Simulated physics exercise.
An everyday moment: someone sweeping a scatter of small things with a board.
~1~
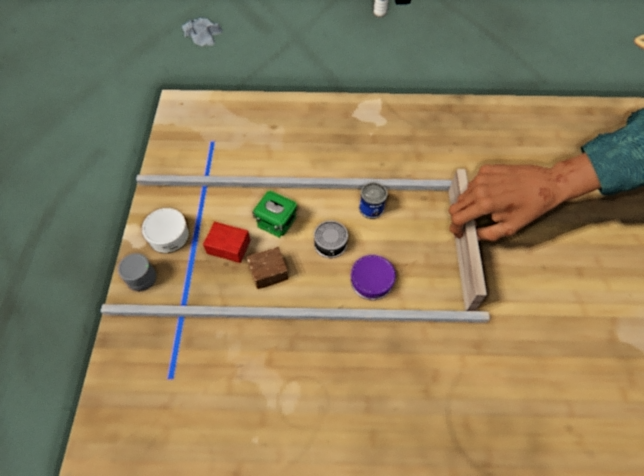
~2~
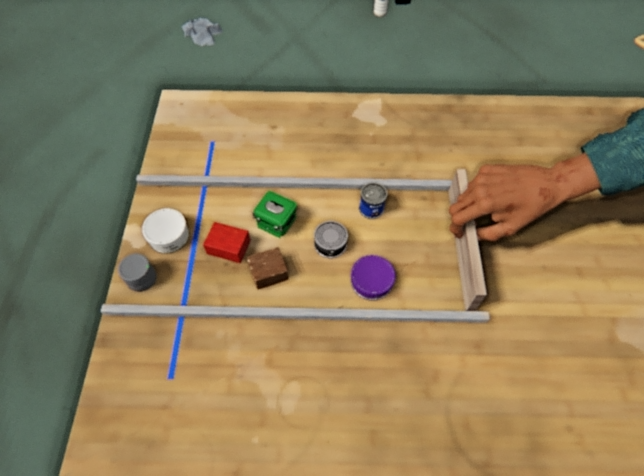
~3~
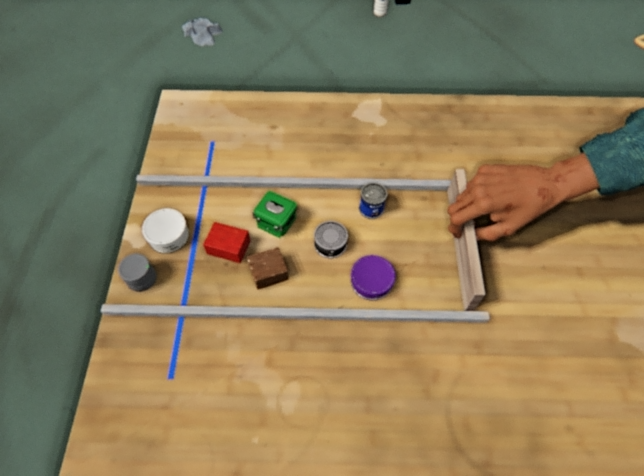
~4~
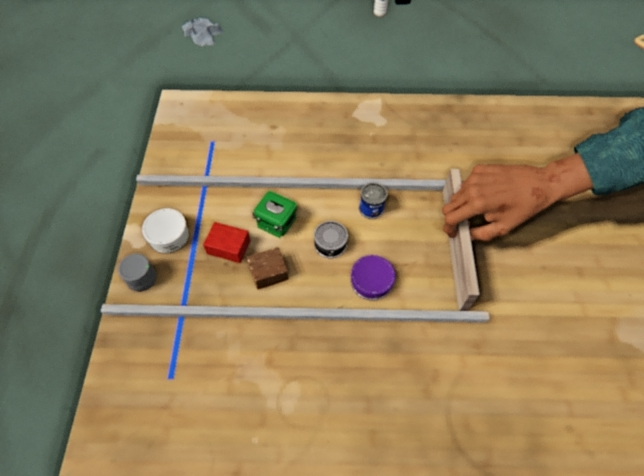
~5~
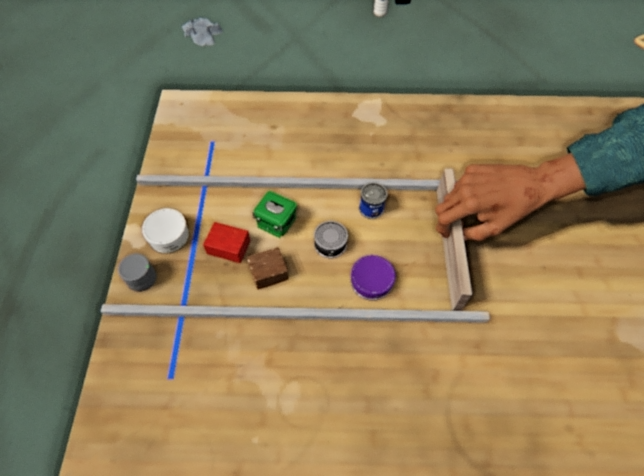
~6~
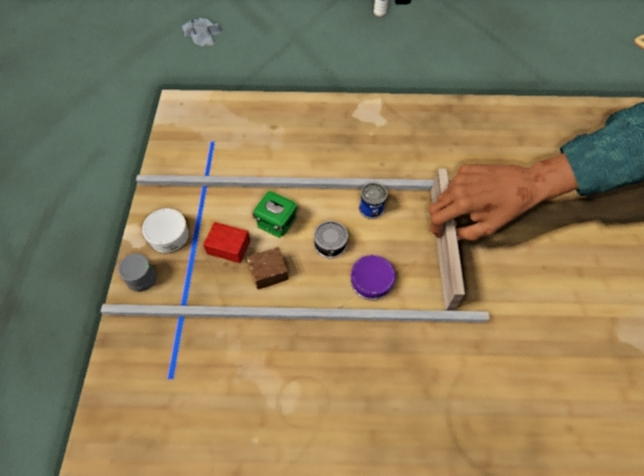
The clip shows small containers and blocks scattered between two rails on a wooden table, near a blue tape line. A hand at the right slides a board slightly leftward between the rails, while the objects stay still.
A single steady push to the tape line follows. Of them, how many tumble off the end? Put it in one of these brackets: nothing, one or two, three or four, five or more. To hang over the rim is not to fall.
Missing: Below three, above nil.
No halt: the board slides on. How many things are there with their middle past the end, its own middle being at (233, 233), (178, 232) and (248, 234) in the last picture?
0; 1; 0.
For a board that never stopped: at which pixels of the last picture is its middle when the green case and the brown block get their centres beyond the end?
With the green case it sits around (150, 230), with the brown block around (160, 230).
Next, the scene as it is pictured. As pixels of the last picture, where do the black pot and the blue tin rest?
Around (177, 239) and around (189, 188).
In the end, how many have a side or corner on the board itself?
3.
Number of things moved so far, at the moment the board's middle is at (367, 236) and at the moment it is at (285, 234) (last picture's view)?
2 and 6.
Soon after, none off yet; grey lid at rest near (138, 273); white pot at rest near (167, 231); red block at rest near (227, 242).
In the end, the number that fall off is one or two; gone, white pot.
